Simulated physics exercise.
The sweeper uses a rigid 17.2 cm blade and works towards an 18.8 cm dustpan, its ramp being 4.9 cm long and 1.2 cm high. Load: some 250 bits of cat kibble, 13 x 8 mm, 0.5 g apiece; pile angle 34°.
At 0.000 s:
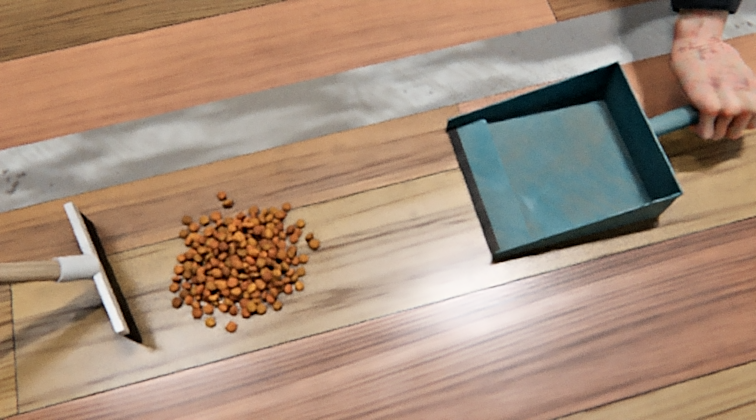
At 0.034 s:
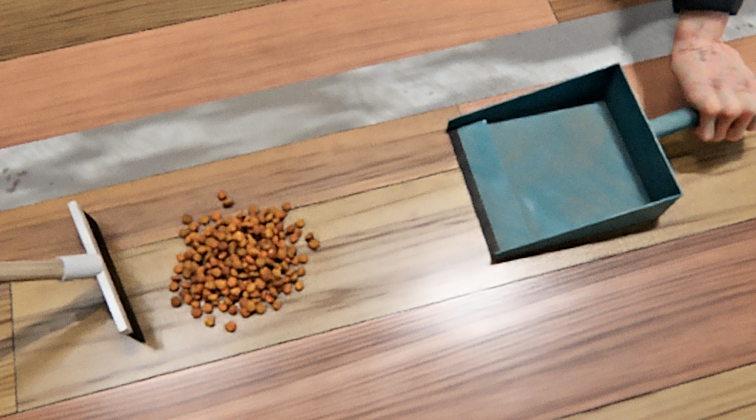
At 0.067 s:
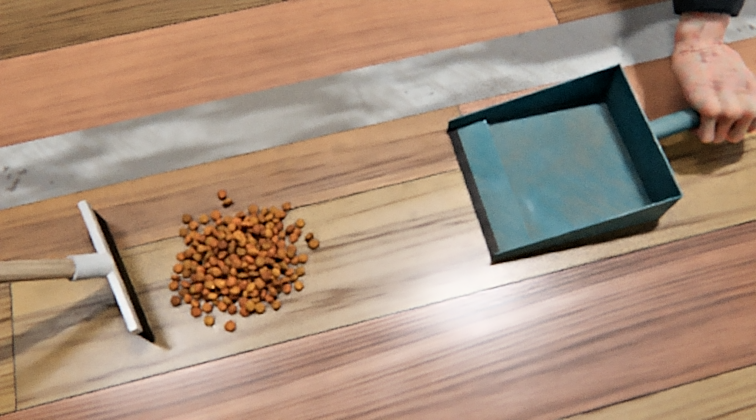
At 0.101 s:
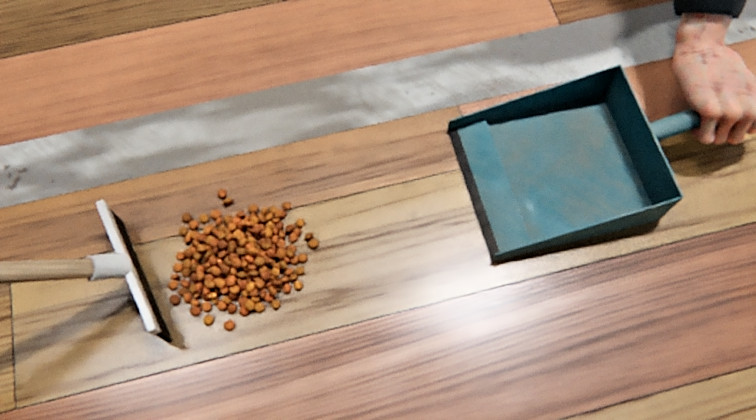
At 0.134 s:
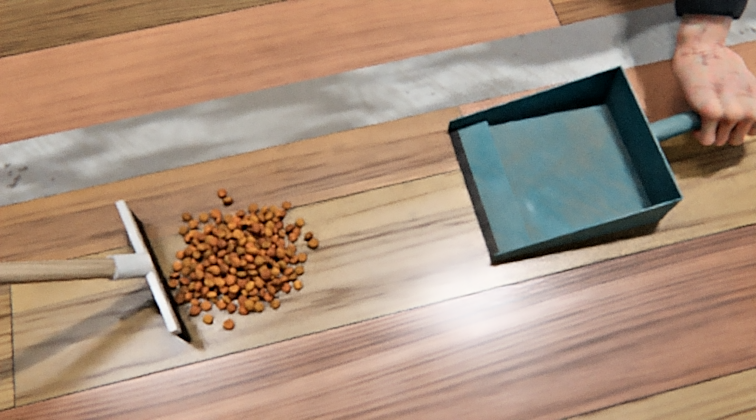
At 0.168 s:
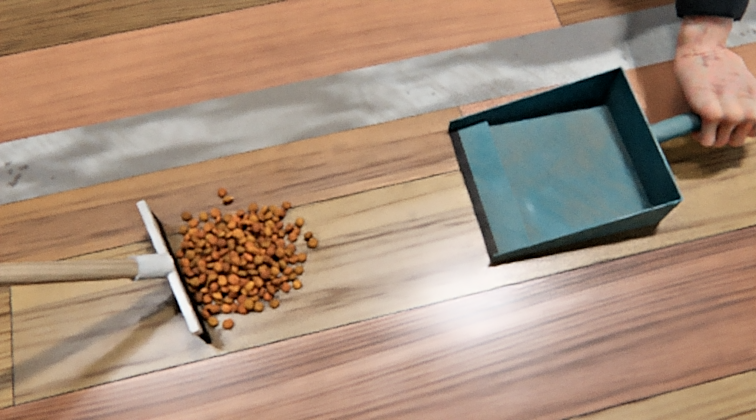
In this clip, a wooden-handled blade with a white edge slides right across a wood floor and presses into the left side of a pile of brown kibble, while a hand holds a teal dustpan nearly still at right.
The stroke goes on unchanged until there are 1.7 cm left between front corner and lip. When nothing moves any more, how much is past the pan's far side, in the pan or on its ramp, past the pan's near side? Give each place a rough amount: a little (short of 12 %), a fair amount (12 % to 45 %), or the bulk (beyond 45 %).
Far side: A little; pan: A little; near side: A fair amount.
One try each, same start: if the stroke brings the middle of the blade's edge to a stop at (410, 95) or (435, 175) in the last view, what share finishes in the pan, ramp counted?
The two tries give roughly 5 and 25 %.
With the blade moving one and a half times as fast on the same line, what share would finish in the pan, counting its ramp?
I'd put it at close to 10 per cent.
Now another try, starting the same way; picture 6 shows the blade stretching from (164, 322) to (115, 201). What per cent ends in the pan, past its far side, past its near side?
You'd see pan at 5, far at 0 and near at 15.
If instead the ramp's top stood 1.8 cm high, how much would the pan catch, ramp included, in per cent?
That would give something like 0 per cent.
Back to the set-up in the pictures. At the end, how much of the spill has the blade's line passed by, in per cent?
I'd say close to 50 per cent.
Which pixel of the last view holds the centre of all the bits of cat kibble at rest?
My guess is close to (427, 215).
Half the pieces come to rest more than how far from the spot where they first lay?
That distance is close to 24 cm.
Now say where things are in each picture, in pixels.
In the first picture, blade from (123, 331) to (73, 210), moved 0.0 cm, 0 of the pieces shifted so far; middle of the pieces at (240, 259); pan at (564, 167).
In the second picture, blade from (126, 330) to (76, 209), moved 0.4 cm, 0 of the pieces shifted so far; middle of the pieces at (240, 258).
In the third picture, blade from (136, 329) to (87, 208), moved 1.6 cm, 0 of the pieces shifted so far; middle of the pieces at (239, 258).
In the fourth picture, blade from (154, 329) to (104, 208), moved 3.7 cm, 0 of the pieces shifted so far; middle of the pieces at (239, 257).
In the fifth picture, blade from (175, 330) to (124, 208), moved 6.1 cm, 1 of the pieces shifted so far; middle of the pieces at (239, 256).
In the sixth picture, blade from (197, 330) to (145, 208), moved 8.5 cm, 44 of the pieces shifted so far; middle of the pieces at (238, 255); pan at (565, 172). The blade's pace is about 0.72 m/s, heading 18 degrees towards the viewer's side.
Then, at 0.41 s, middle of the blade 20 cm from the lip; 0 % over the lip, far side 0 %, near side 10 %.
After 0.57 s, middle of the blade 9 cm from the lip; 0 % over the lip, far side 0 %, near side 25 %.
After 0.85 s, middle of the blade 4 cm from the lip; 0 % over the lip, far side 0 %, near side 25 %.
At rest (1.3 s), far side 0 %, pan 0 %, near side 25 %, in front of the lip or behind the blade 70 %.
